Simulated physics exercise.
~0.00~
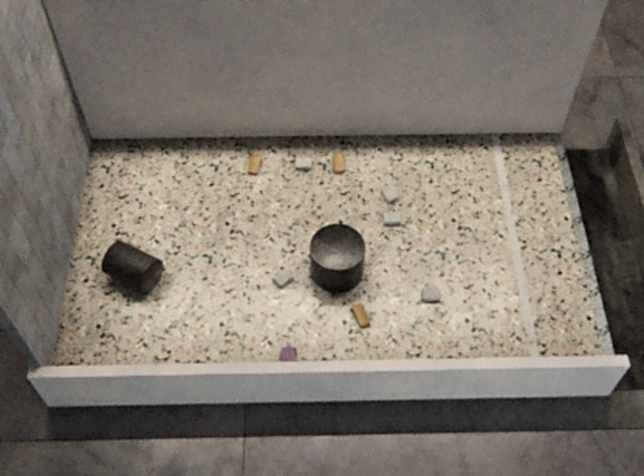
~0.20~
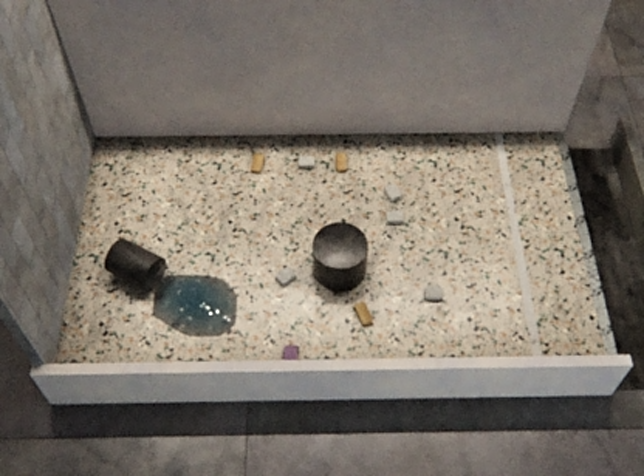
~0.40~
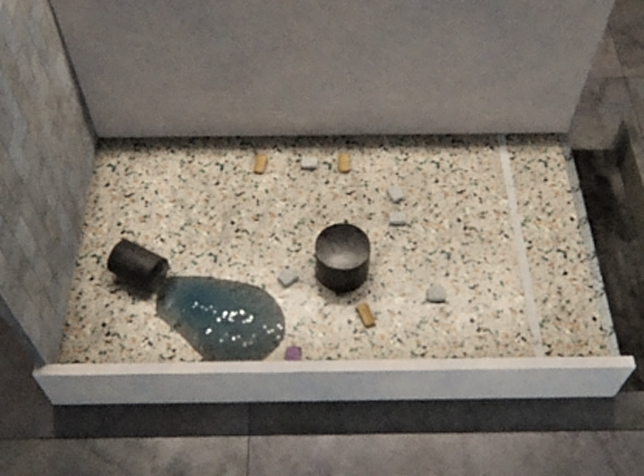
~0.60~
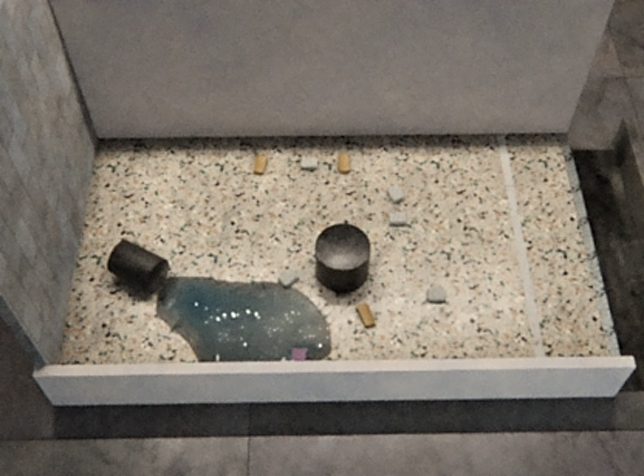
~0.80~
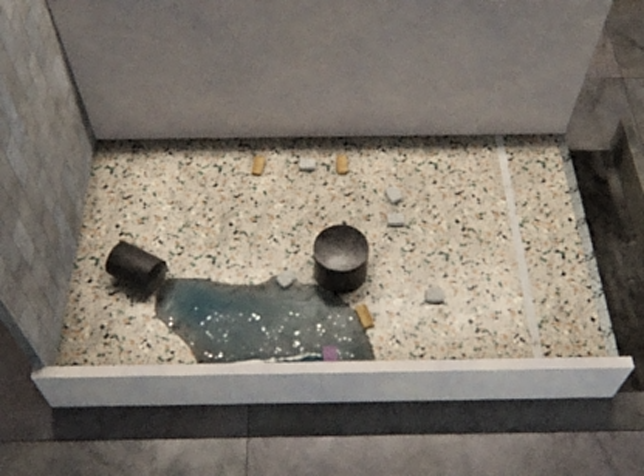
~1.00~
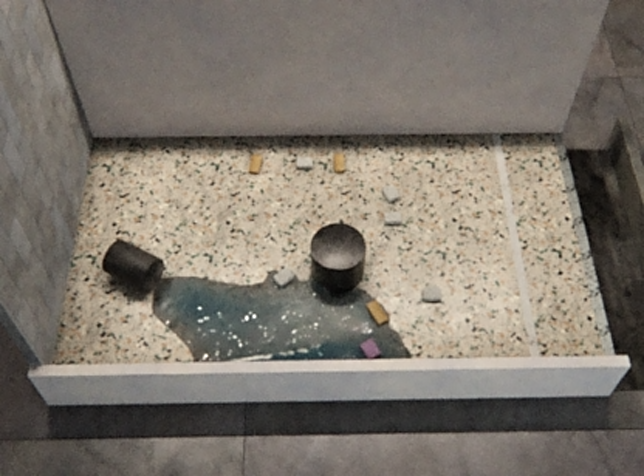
Wash-down room floor seen from above, blue-green water gushing from a fallen drum and spreading right, carrying a purple float along.
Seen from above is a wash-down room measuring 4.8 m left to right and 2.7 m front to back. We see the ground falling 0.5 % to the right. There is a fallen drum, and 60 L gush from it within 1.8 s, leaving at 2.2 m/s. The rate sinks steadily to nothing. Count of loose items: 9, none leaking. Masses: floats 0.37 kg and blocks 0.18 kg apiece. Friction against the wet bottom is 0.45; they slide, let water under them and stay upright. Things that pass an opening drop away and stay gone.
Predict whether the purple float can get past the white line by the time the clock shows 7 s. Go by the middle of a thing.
By then the purple float is already beyond.
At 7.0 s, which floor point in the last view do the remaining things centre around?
(372, 207).
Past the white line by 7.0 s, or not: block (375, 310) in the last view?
That one gets there.
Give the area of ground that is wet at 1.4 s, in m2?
My estimate is roughly 2.0 m2.
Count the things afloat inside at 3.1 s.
Count: 0.
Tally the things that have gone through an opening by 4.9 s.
The number is 1.
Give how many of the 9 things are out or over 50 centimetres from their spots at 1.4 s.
2.
After 1.4 s the purple float is near (460, 335), 1.5 m from its start, aground; 0 of 9 are over the mark; 0 afloat.
After 3.1 s the purple float has gone out; 2 of 9 are over the mark; 0 afloat.
After 4.9 s the purple float has gone out; 2 of 9 are over the mark; 0 afloat.
After 7.0 s the purple float has gone out; 2 of 9 are over the mark; 0 afloat.
